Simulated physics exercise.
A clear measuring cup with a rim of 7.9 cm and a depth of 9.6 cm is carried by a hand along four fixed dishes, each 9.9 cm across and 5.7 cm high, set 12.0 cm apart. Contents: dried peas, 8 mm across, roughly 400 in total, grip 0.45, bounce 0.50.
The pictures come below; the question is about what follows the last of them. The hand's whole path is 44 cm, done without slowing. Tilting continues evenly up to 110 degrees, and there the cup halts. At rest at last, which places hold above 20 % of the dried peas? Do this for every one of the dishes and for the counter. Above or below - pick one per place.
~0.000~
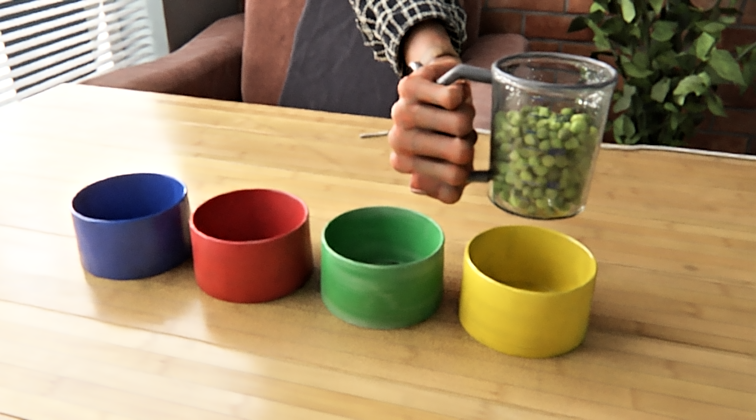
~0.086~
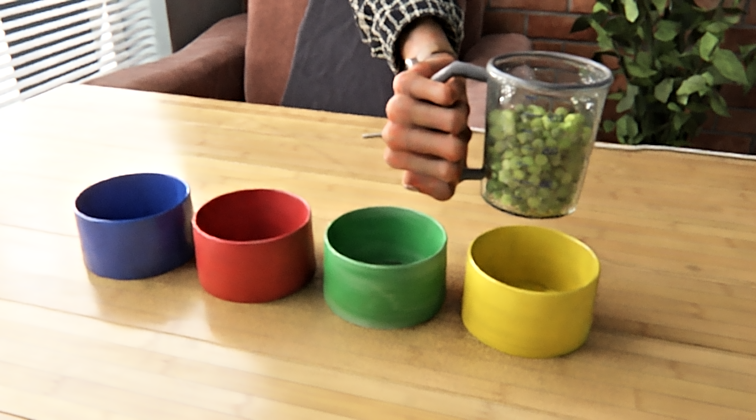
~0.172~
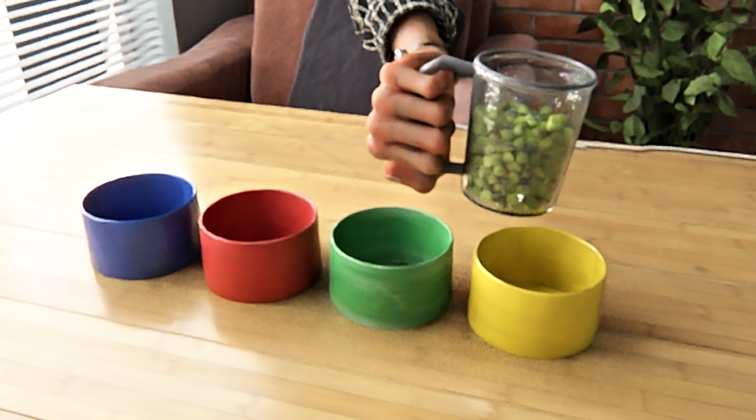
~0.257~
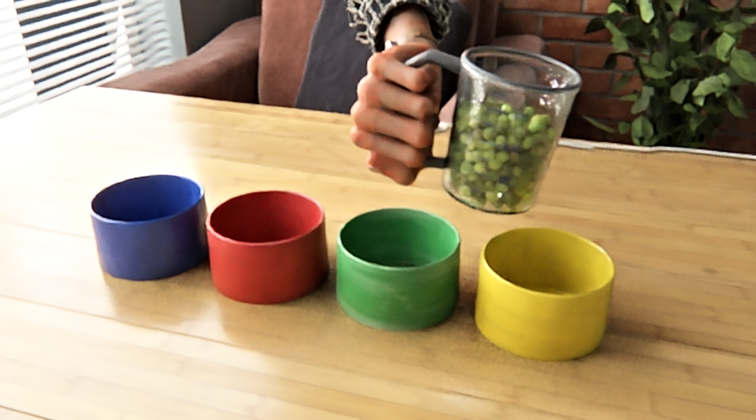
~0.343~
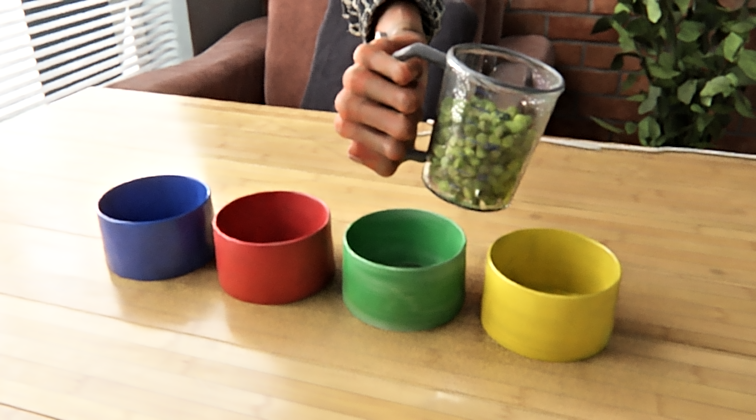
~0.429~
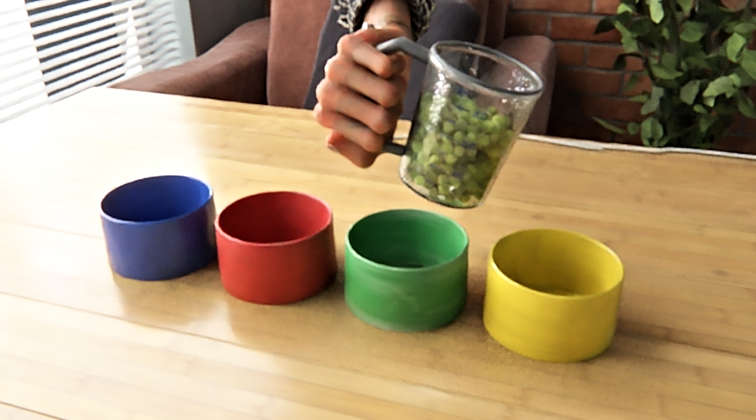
Red dish: Below; blue dish: Above; green dish: Below; yellow dish: Below; counter: Below.
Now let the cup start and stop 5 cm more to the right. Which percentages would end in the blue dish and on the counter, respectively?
Then: Blue 80; counter 10.
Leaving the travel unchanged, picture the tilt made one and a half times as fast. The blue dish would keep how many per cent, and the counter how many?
Then the blue dish would get 50 and the counter 20.
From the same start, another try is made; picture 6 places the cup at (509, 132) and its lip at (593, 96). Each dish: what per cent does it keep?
Dish by dish: Red 60 percent, blue 0 percent, green 10 percent, yellow 0 percent.
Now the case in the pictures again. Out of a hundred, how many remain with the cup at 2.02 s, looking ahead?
100 per cent.
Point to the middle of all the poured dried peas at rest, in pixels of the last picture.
Somewhere around (161, 228) in the final frame.
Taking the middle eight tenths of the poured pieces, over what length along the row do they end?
6 cm.
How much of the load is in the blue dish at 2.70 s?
By that moment, around 65 percent has got there.
After 1.39 s, tilt 60 degrees; cup holds 100 %.
Then, at 2.02 s, tilt 89 degrees; cup holds 100 %.
After 2.70 s, tilt 110 degrees; cup holds 30 %, blue 65 %.
By 3.6 s all is still; red 0 %, blue 100 %, green 0 %, yellow 0 %, counter 0 %.
